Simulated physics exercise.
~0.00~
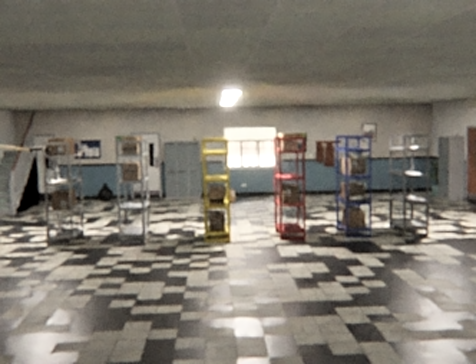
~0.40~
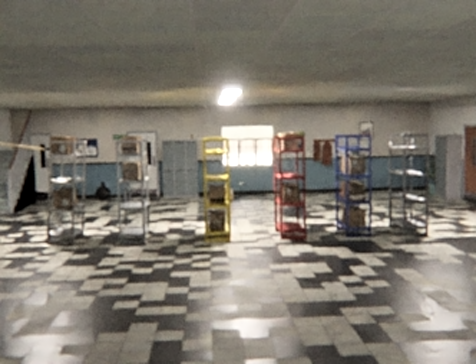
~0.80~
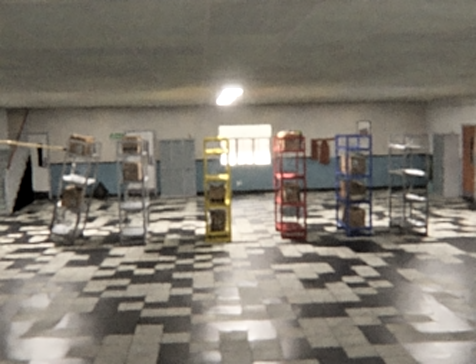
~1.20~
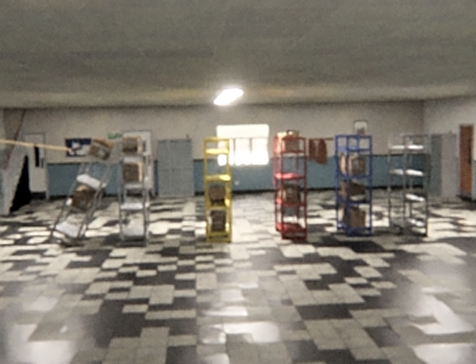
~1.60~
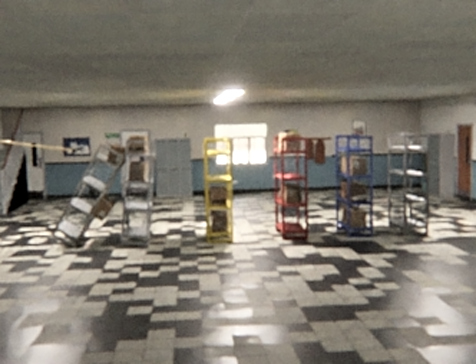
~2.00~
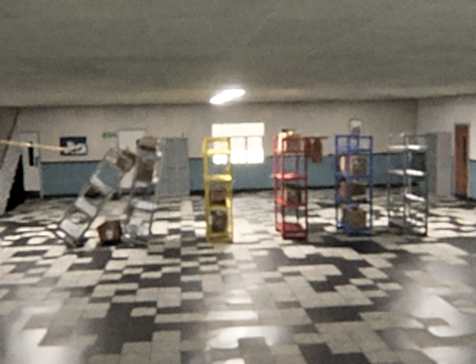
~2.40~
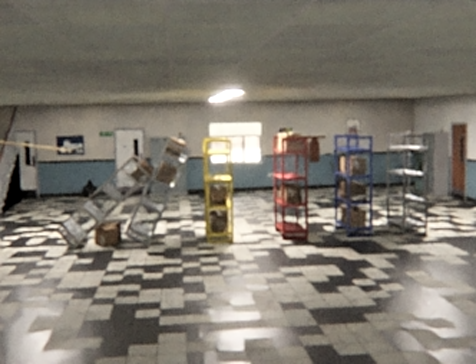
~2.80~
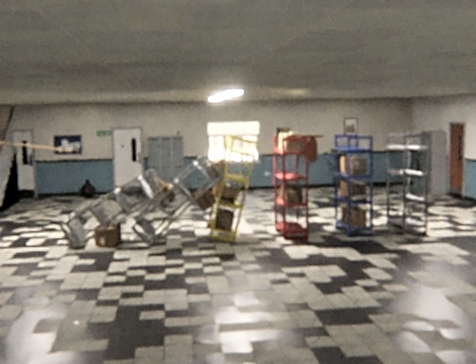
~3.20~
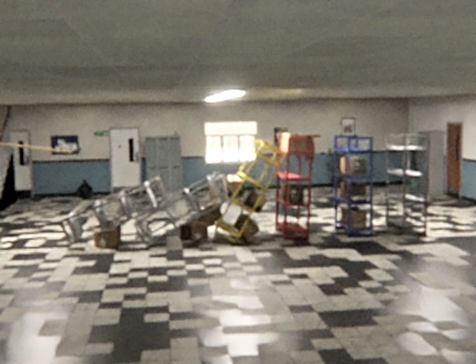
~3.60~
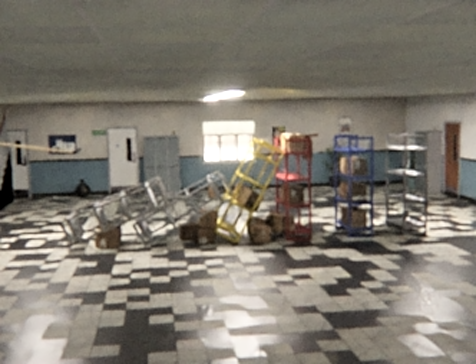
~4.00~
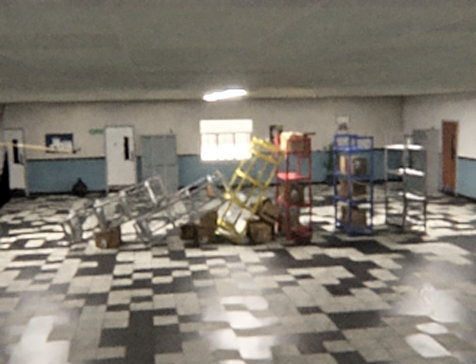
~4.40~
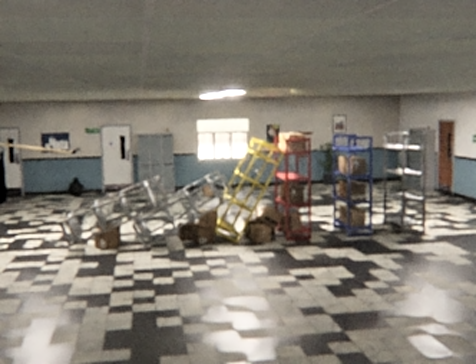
The clip opens on six tall shelving racks holding cartons, standing in a row across a checkered floor in a large room. At the far left, a thin pole moves right against the first grey rack, which tips to the right and leans into the grey one beside it. That second rack tilts too, spilling cartons, and both topple as it strikes the yellow rack. The yellow rack tips onto the red one and stops there, leaning steeply. It ends with the two grey racks slumped among fallen cartons, while the red, blue and far-right grey racks remain standing.
